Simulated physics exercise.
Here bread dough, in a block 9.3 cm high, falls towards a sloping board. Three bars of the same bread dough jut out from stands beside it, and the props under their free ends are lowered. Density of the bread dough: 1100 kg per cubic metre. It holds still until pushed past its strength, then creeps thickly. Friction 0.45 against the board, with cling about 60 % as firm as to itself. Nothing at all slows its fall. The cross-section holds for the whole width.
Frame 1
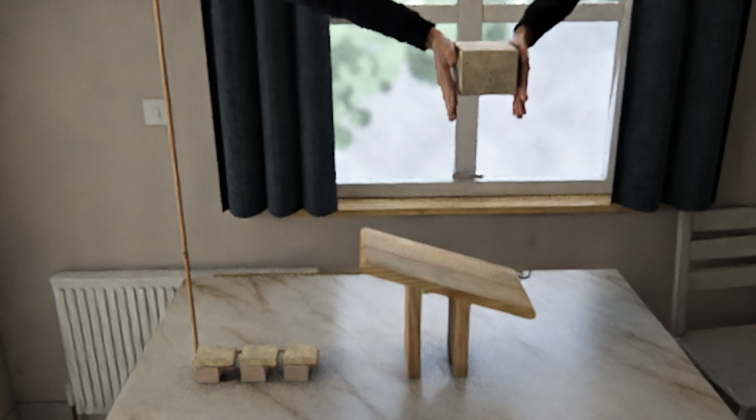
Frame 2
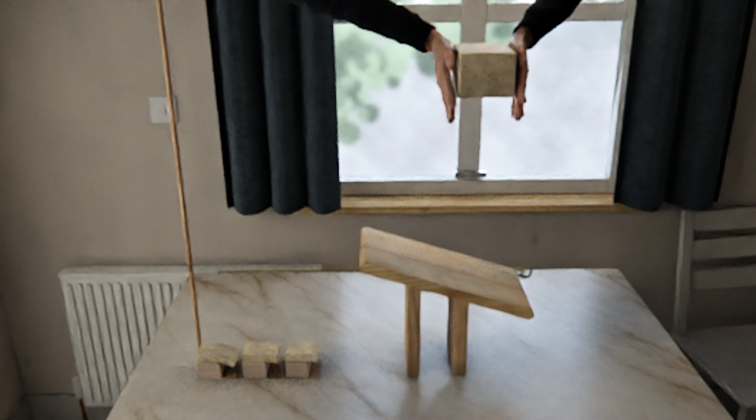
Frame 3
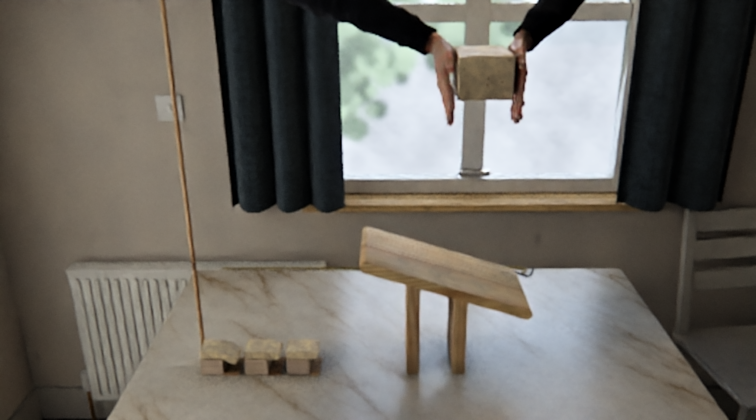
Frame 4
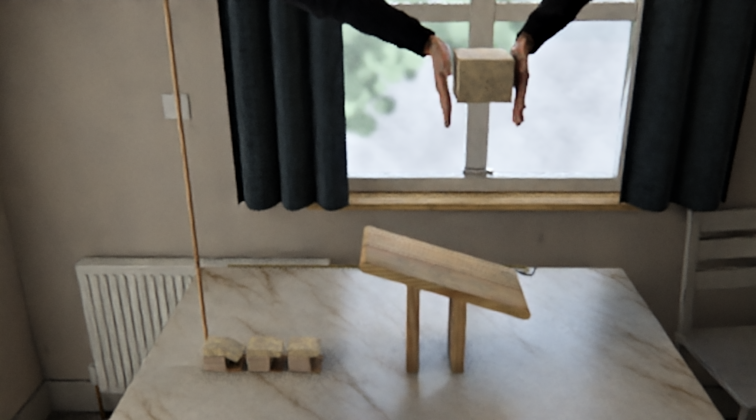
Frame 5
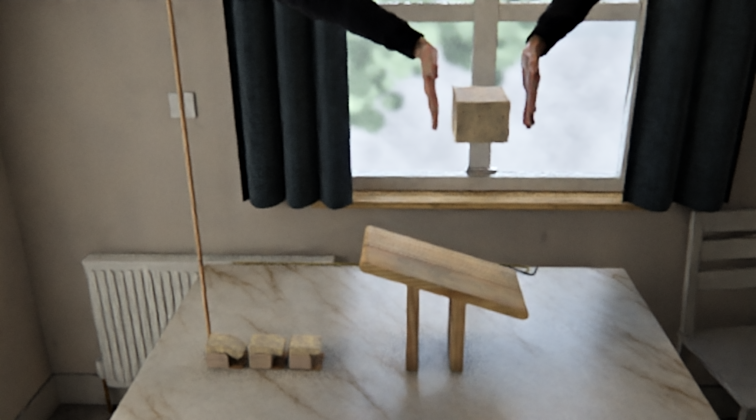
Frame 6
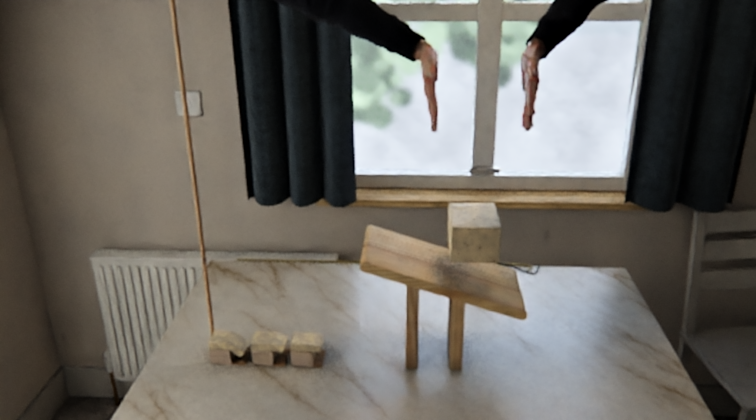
A pale block of bread dough is held between two hands in front of a window, above a sloping wooden board, while three small dough bars sag slightly on a marble table. The hands part and release the block, which drops straight down to the board's upper surface.
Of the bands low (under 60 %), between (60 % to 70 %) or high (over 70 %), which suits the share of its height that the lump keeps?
High.
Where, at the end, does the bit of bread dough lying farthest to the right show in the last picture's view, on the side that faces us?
Pixel: Approx. (524, 296).
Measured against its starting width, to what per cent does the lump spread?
Near 150 % by the end.
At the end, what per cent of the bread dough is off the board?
Share off the board, approx. 0 %.
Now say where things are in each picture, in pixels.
In the first frame, crest of the bread dough at (480, 50); drop of the bar ends 0, 0, 0 (left to right).
In the second frame, crest of the bread dough at (479, 53); drop of the bar ends 1.4 cm, 4 mm, 2 mm (left to right).
In the third frame, crest of the bread dough at (478, 56); drop of the bar ends 1.8 cm, 5 mm, 2 mm (left to right).
In the fourth frame, crest of the bread dough at (477, 60); drop of the bar ends 2.0 cm, 6 mm, 2 mm (left to right).
In the fifth frame, crest of the bread dough at (474, 101); drop of the bar ends 2.2 cm, 7 mm, 3 mm (left to right).
In the sixth frame, crest of the bread dough at (467, 227); drop of the bar ends 2.3 cm, 8 mm, 3 mm (left to right).
Last picture + 0.11 s, it stands 75 % of its first height and none has gone off the board.
Last picture + 0.25 s, it stands 75 % of its first height and none has gone off the board.
Last picture + 0.38 s, it stands 75 % of its first height and none has gone off the board.
Last picture + 0.52 s, it stands 75 % of its first height and none has gone off the board.
Last picture + 0.62 s, it stands 75 % of its first height and none has gone off the board.
